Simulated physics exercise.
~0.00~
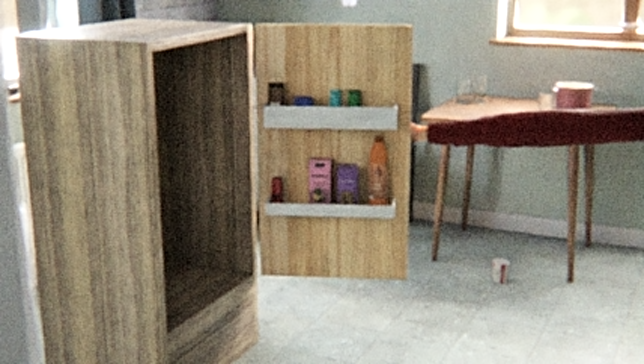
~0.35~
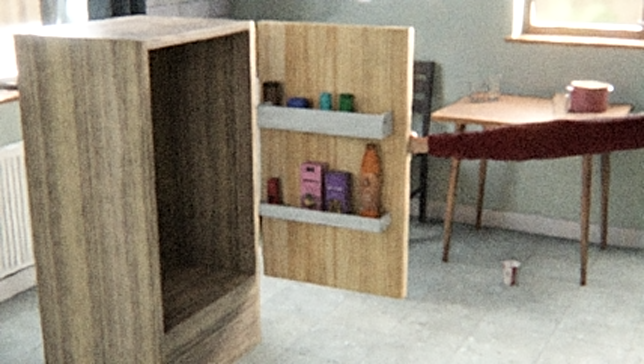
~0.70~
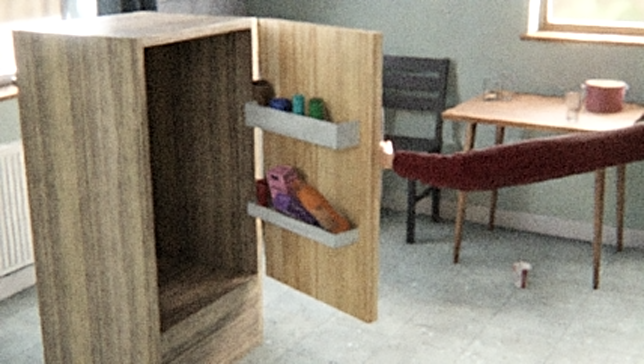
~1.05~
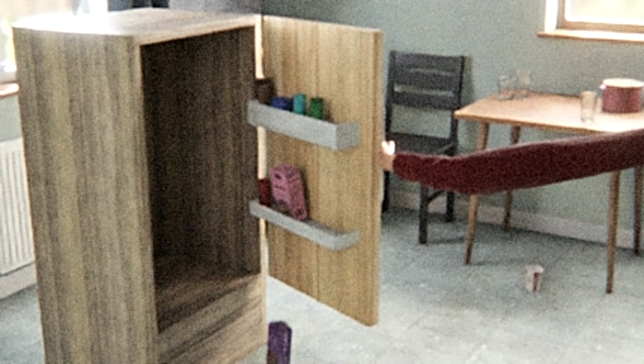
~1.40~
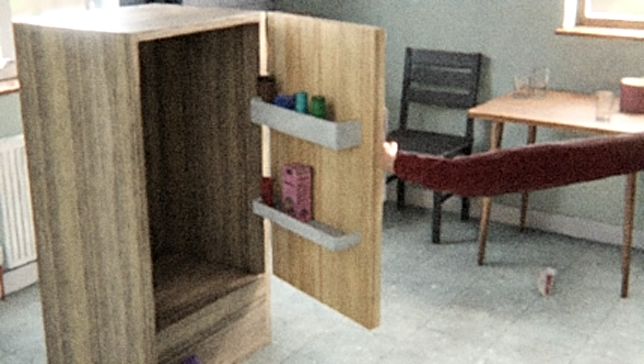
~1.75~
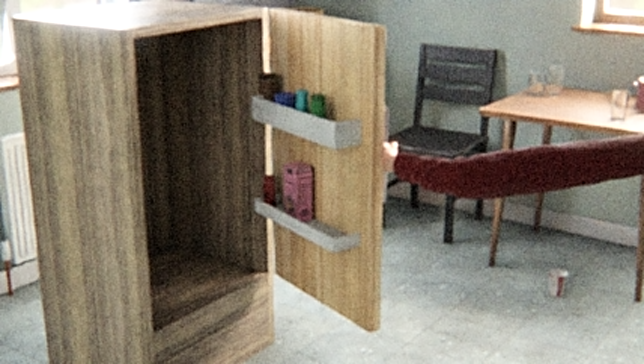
To begin with, a wooden cupboard stands with its door wide open, small containers lined up on two racks inside it and a dark red sleeved arm reaching to its edge. The door swings left towards the cupboard, then stops short, still partly open, with the hand at its edge. On the lower rack, the orange bottle, purple carton and pink carton tip over to the left. The bottle goes out of sight and the purple carton drops below the door, then leaves view. The pink carton rocks back upright, ending beside the red shaker, while the upper containers remain standing.
